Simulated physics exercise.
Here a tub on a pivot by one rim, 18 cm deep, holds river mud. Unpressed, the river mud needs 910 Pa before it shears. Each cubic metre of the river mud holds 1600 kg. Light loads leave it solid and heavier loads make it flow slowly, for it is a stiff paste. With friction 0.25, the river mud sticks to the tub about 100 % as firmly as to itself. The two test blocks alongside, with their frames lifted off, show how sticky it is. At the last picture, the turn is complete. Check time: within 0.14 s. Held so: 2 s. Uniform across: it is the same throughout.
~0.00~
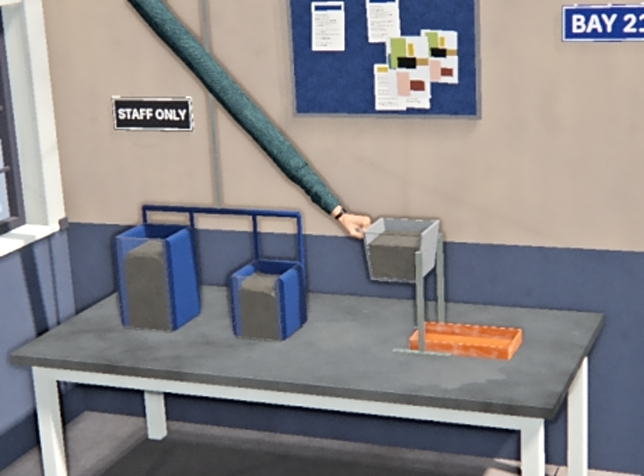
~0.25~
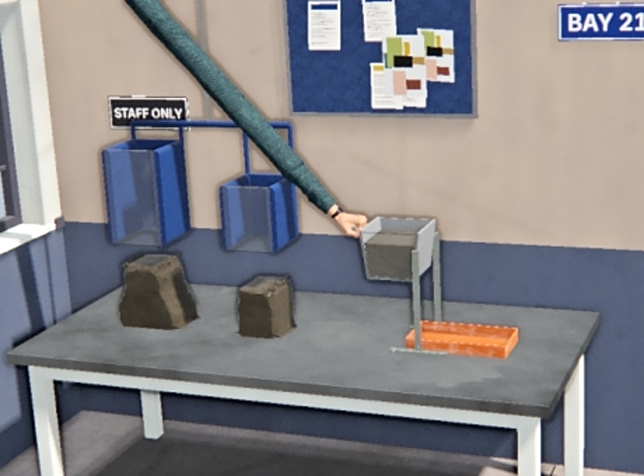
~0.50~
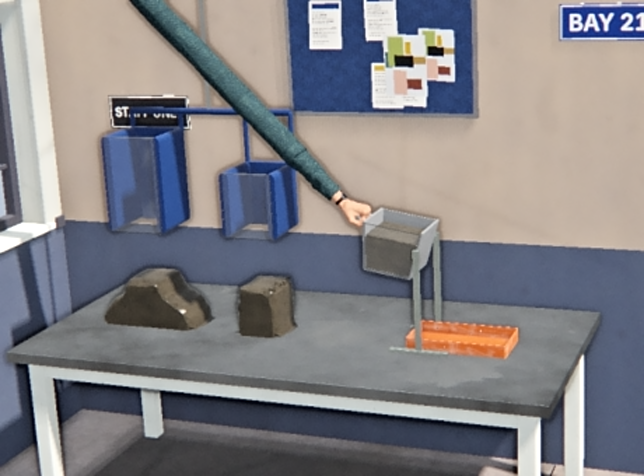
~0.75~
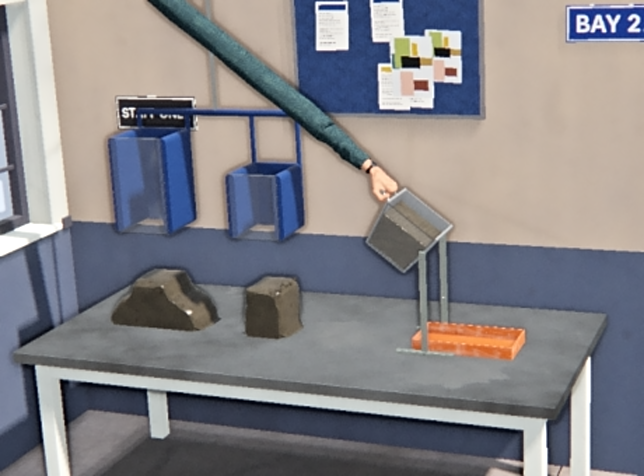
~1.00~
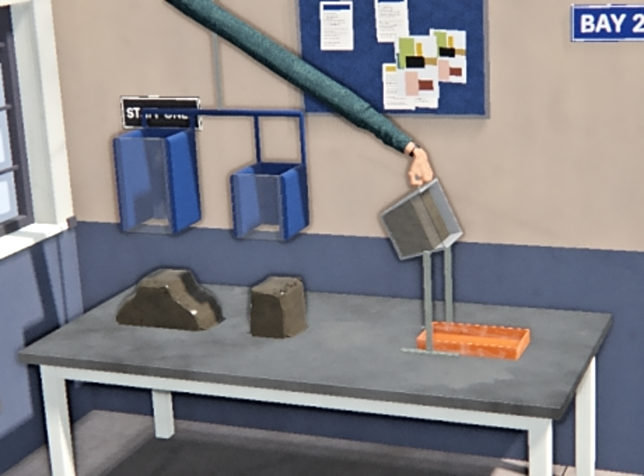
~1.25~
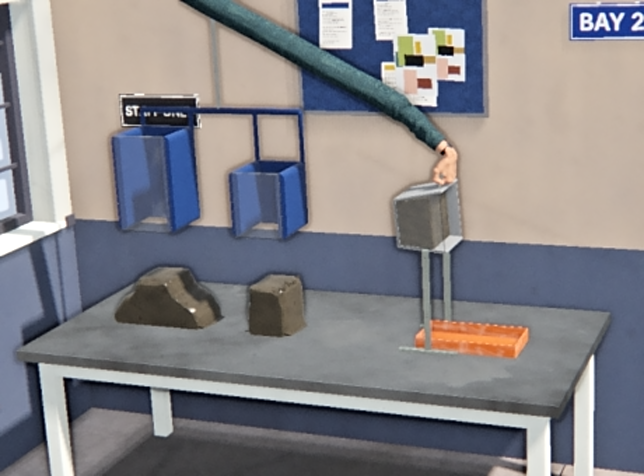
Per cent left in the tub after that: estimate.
Roughly 100 percent.
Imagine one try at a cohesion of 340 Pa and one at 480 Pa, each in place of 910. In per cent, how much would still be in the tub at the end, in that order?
It'd be some 45 percent the first time and some 55 percent the second.
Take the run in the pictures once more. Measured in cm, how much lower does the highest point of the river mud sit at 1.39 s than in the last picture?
I reckon it's close to 0 cm.
After 1.39 s, the tub is at 86 degrees and holds 100 %.
After 1.56 s, the tub is at 86 degrees and holds 100 %.
After 1.73 s, the tub is at 86 degrees and holds 100 %.
After 1.90 s, the tub is at 86 degrees and holds 100 %.
After 3.25 s, at the end, the tub is at 86 degrees and holds 100 %.
